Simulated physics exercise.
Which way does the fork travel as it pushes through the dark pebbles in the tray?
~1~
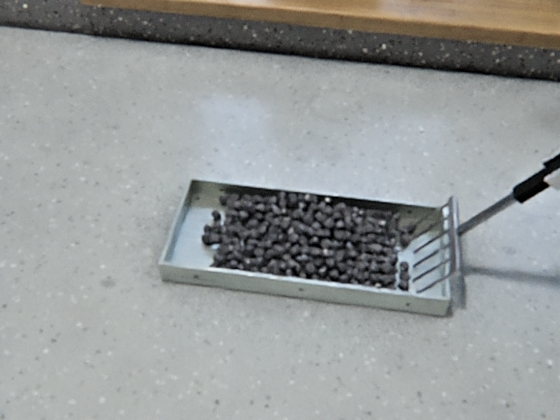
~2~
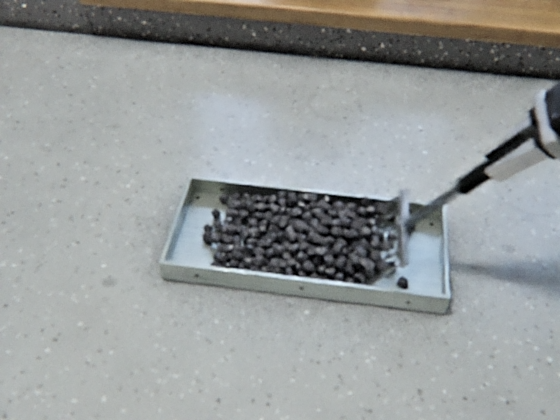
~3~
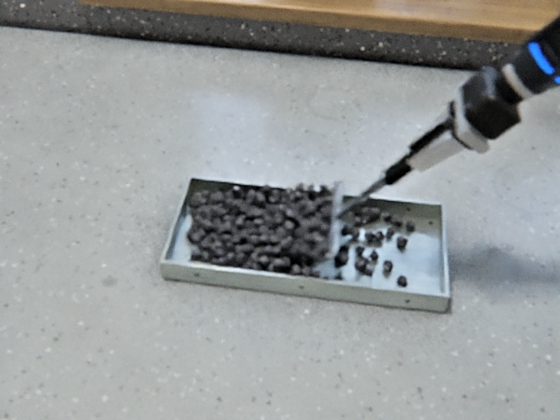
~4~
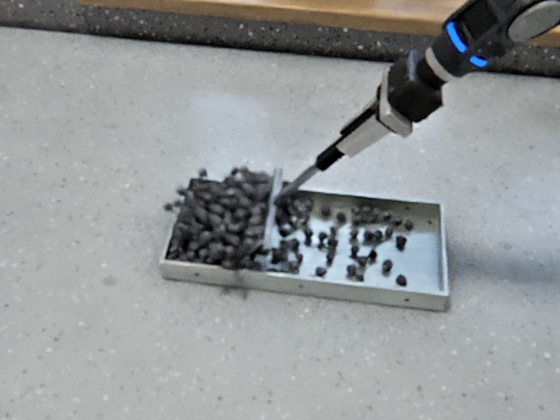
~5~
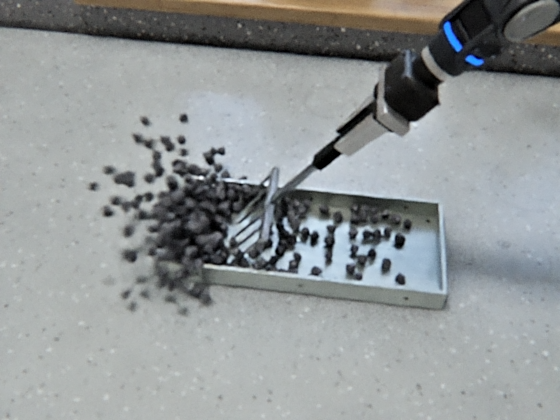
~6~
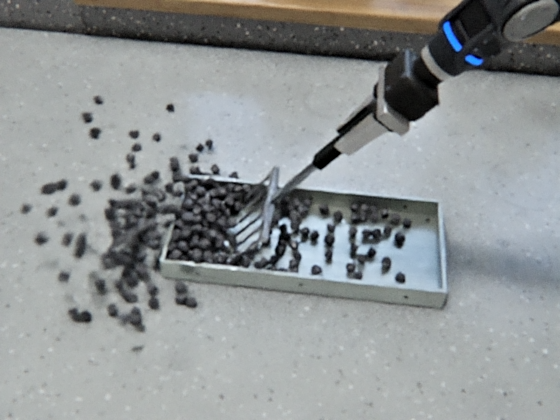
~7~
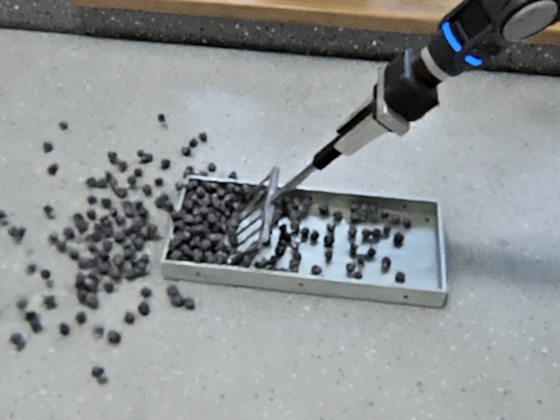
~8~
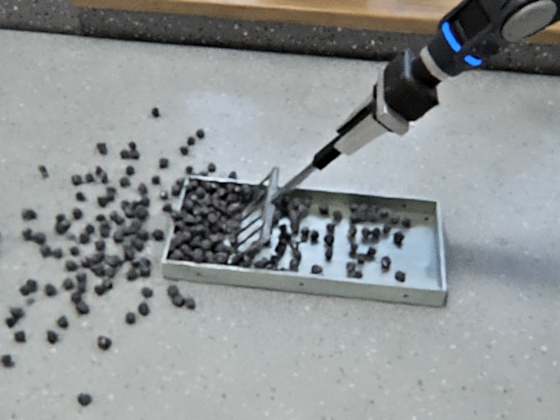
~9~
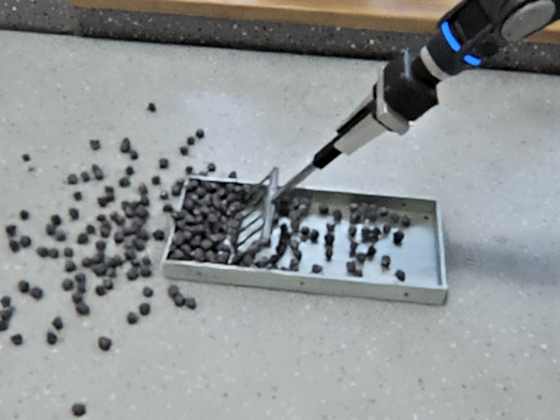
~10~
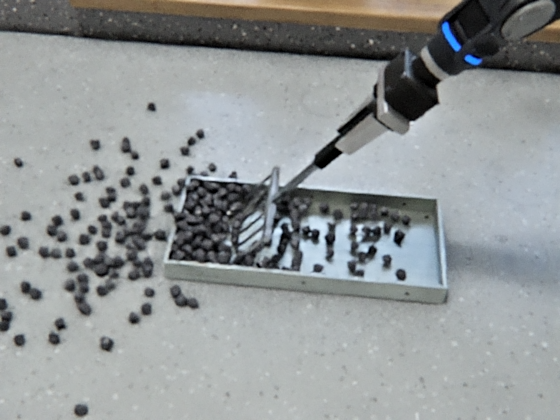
The fork moves to the left, pushing the pebbles ahead of it toward the left end of the tray.
On a speckled grey surface, a robot arm's fork pushes dark pebbles left, spilling many from a tray.
